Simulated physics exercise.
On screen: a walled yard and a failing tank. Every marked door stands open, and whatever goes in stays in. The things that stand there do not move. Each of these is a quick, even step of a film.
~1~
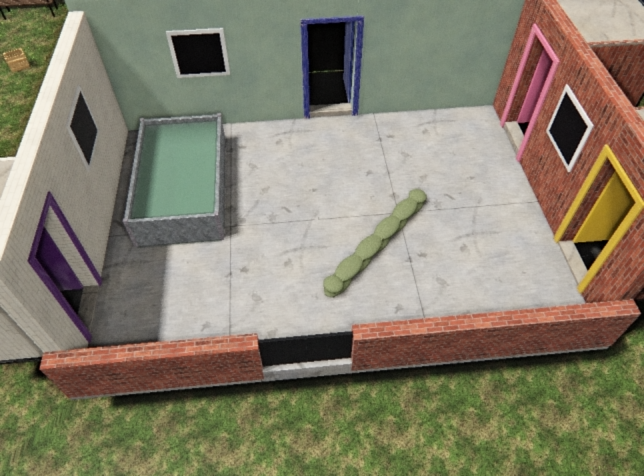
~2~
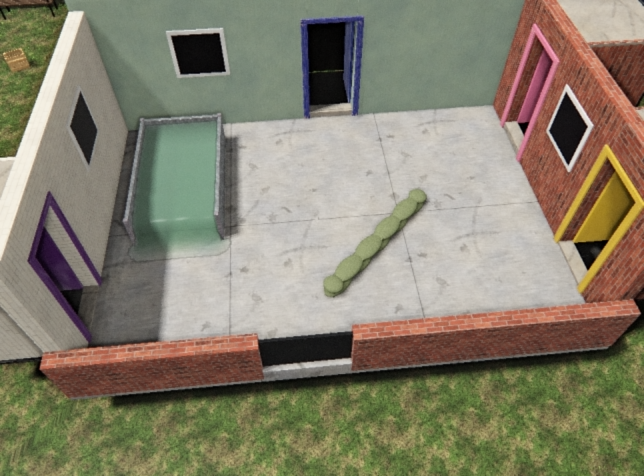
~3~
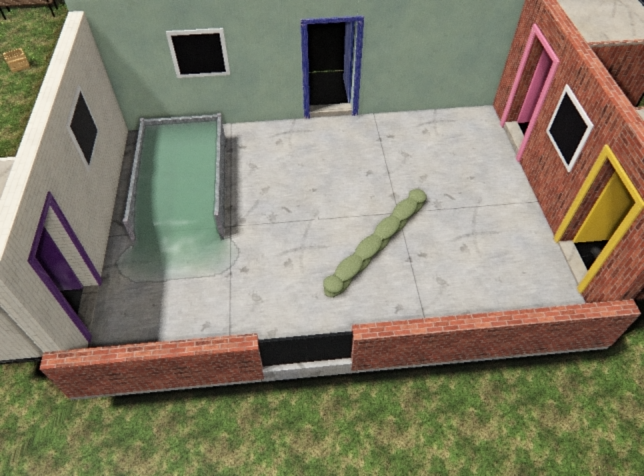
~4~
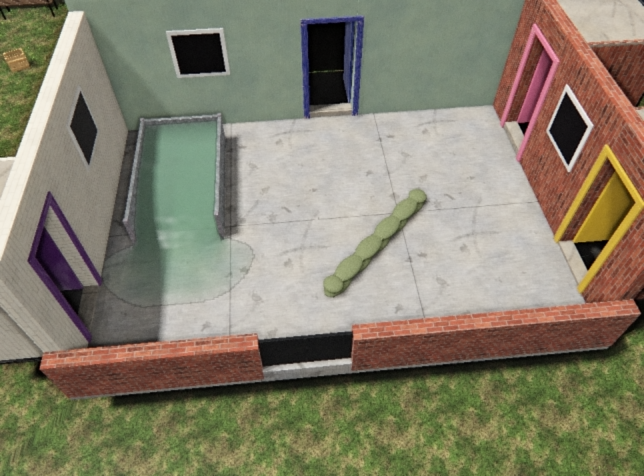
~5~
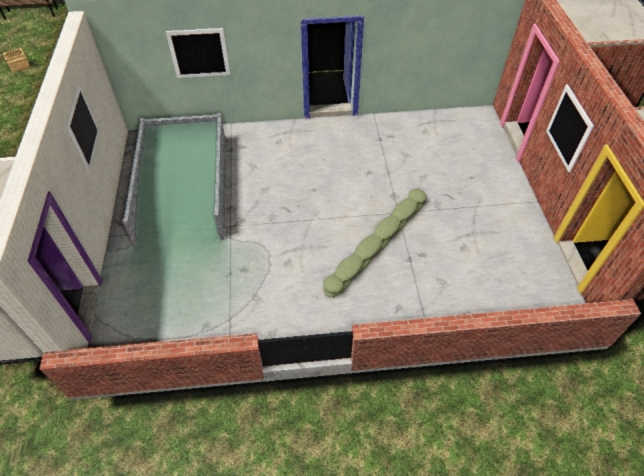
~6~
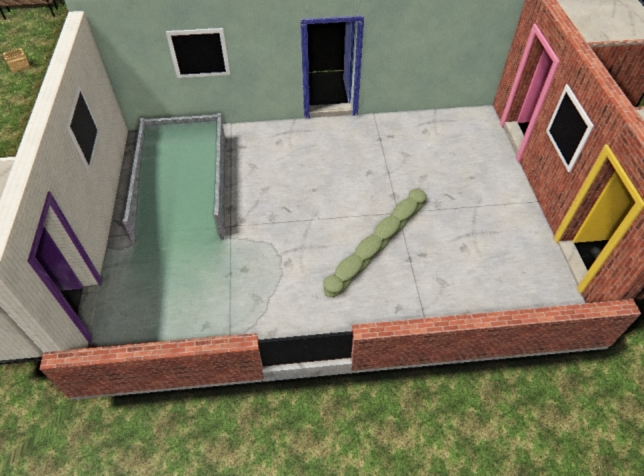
At first, a stone-sided tank of green water stands whole and still in the left of a walled yard, near a diagonal row of round bushes. Its front side gives way and water pours out, spreading across the paving toward the viewer, then widening rightward along the low brick wall.
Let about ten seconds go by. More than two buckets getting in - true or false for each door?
Pink door: False; yellow door: True; blue door: False; purple door: True.
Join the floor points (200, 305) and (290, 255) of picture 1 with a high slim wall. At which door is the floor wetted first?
That is the purple-painted one.
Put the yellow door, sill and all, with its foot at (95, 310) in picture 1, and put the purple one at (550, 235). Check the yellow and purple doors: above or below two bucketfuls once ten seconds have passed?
Looking at it, I'd say the yellow one breaks the limit and the purple one breaks the limit.
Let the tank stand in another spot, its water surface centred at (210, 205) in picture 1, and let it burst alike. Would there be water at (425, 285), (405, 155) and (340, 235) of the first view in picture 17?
Points in order: Inundated; not reached; not reached.
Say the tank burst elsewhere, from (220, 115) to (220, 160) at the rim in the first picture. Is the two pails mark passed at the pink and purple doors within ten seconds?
Well, the pink one is swamped, while the purple one is safe.
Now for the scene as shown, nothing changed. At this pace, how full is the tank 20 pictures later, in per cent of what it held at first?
My figure is about 24 in a hundred.
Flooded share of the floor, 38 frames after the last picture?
Around 70 percent of it.
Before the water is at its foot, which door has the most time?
That would be the blue-painted one.
A moment on, water covers 20 % of the floor; the pink door not reached, the yellow door not reached, the blue door not reached, the purple door under two buckets in.
Next, water covers 20 % of the floor; the pink door not reached, the yellow door not reached, the blue door not reached, the purple door over two buckets in.
Then, water covers 35 % of the floor; the pink door not reached, the yellow door not reached, the blue door not reached, the purple door far over two buckets in.
Later, water covers 70 % of the floor; the pink door wet at the sill, nothing in, the yellow door over two buckets in, the blue door not reached, the purple door far over two buckets in.
In the end, water covers 90 % of the floor; the pink door wet at the sill, nothing in, the yellow door over two buckets in, the blue door wet at the sill, nothing in, the purple door far over two buckets in.
